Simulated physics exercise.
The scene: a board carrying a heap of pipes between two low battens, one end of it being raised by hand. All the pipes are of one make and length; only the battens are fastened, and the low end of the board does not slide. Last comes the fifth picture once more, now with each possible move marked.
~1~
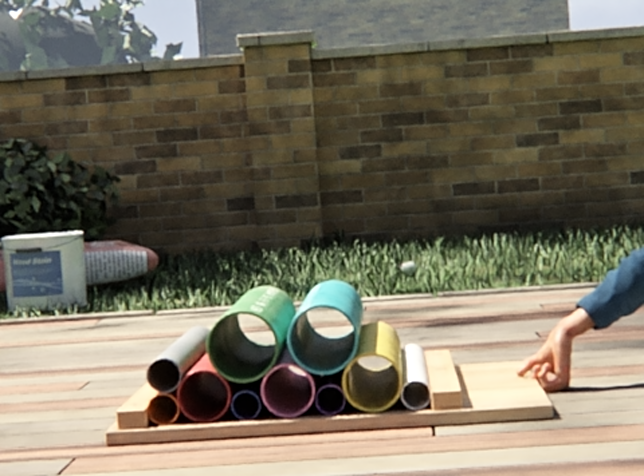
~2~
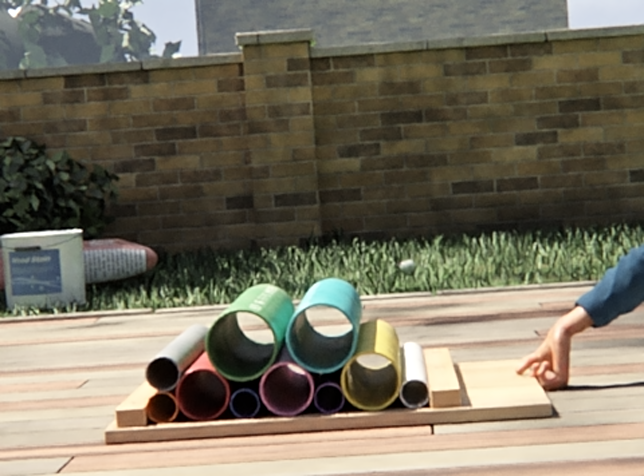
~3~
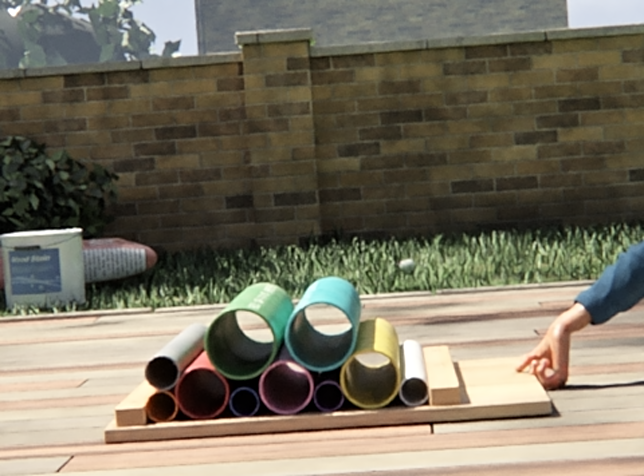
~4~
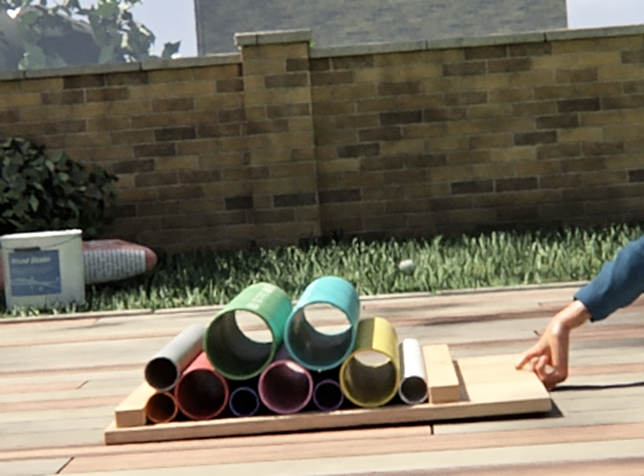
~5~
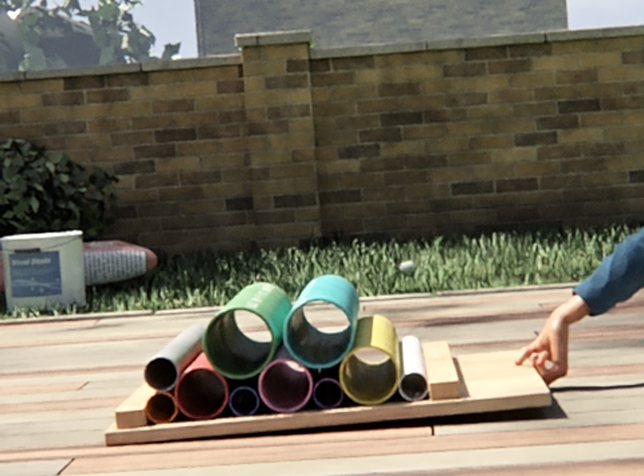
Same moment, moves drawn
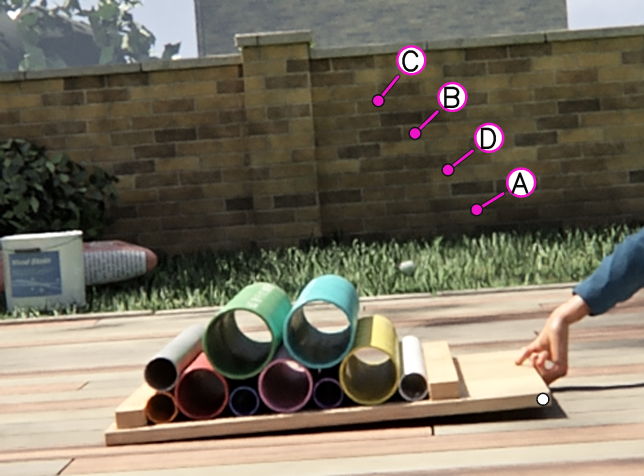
On a patio by a brick wall, a hand slowly raised the right end of a board holding stacked colourful pipes, tilting it slightly, while the pipes shifted only a tiny bit left.
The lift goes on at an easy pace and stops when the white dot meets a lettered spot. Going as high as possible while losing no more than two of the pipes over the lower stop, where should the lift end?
Up to D.
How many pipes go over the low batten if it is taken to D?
At D the number is one.
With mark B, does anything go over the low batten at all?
At B: Yes.
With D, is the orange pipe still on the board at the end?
The orange pipe: Yes.
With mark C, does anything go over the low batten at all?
At C: Yes.
On the marked copy, A at (477, 210); B at (415, 133); C at (379, 101); D at (448, 170); the white dot at (543, 400).
With D. Early on, board at 19°.
Further on, board at 34°.
At the end, board at 34°, one over the low batten (grey).
As for the rest, A one over the low batten (grey); B three over the low batten (green, grey, turquoise); C three over the low batten (green, grey, turquoise).
